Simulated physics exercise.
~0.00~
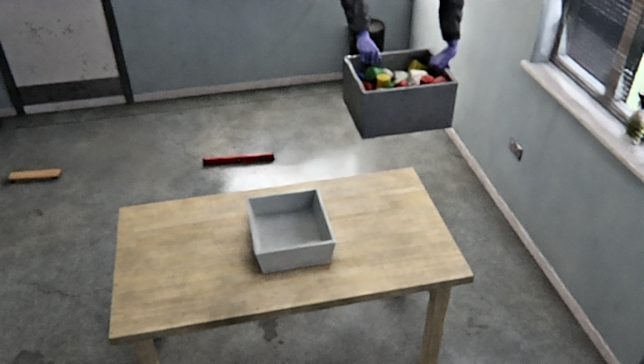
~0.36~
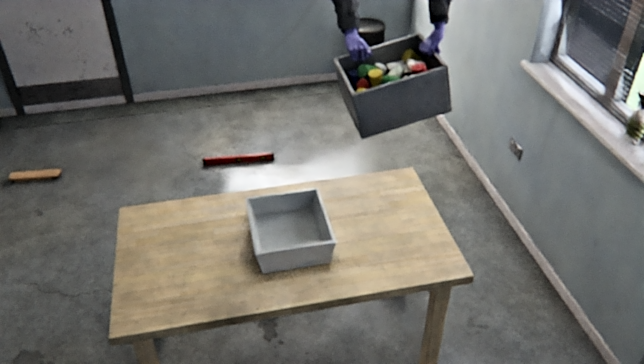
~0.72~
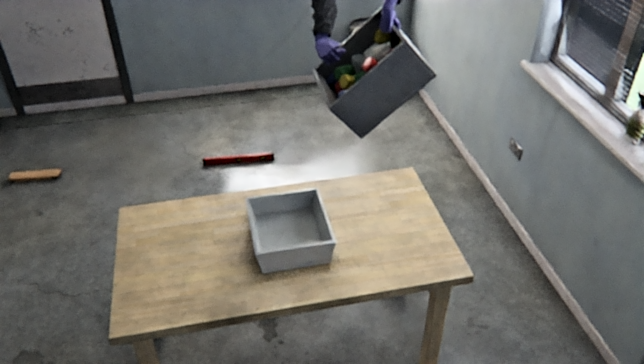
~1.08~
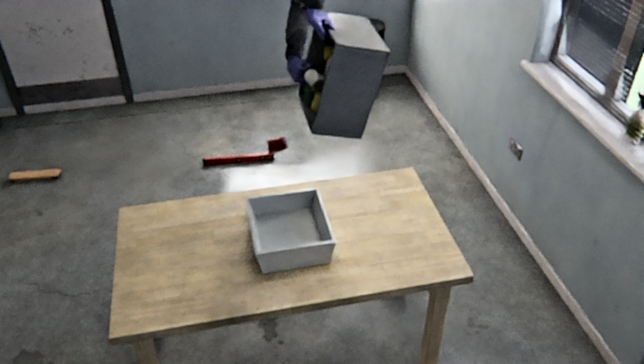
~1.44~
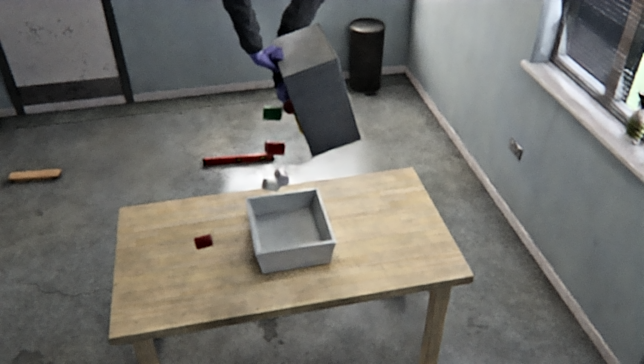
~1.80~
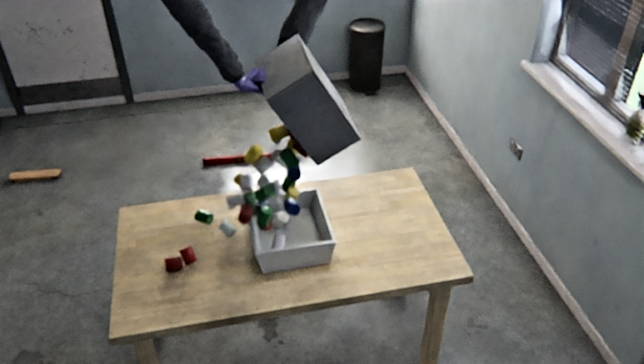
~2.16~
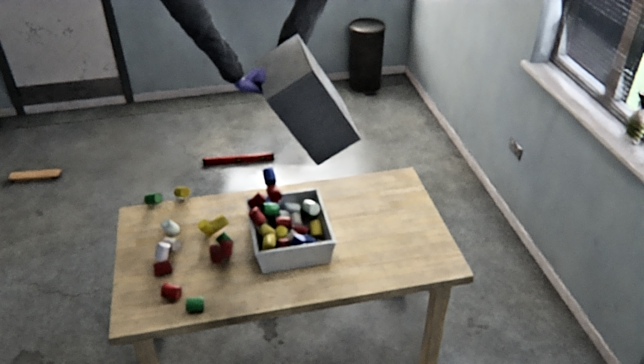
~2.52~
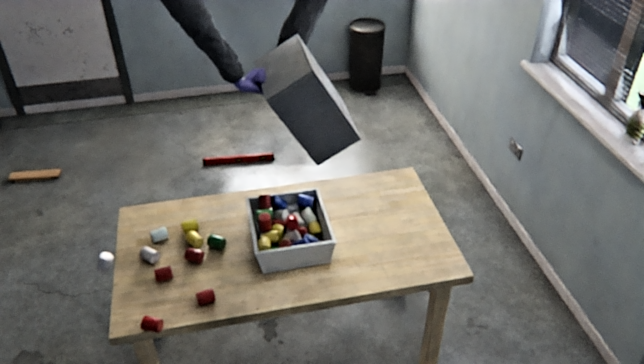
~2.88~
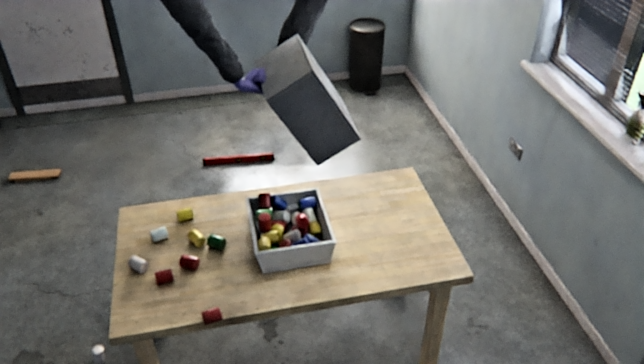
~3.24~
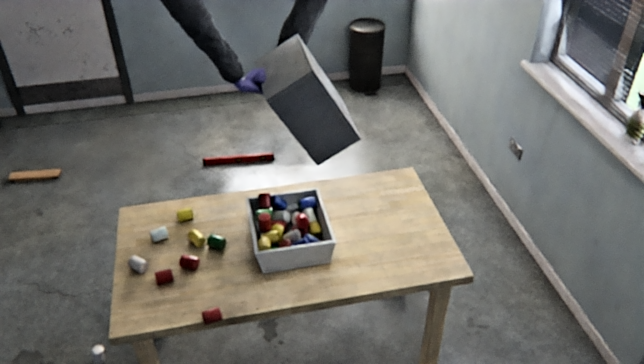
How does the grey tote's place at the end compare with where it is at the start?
It starts further to the right, beyond the table's far right side, and ends clearly further left, held above the far edge of the table at nearly the same height.
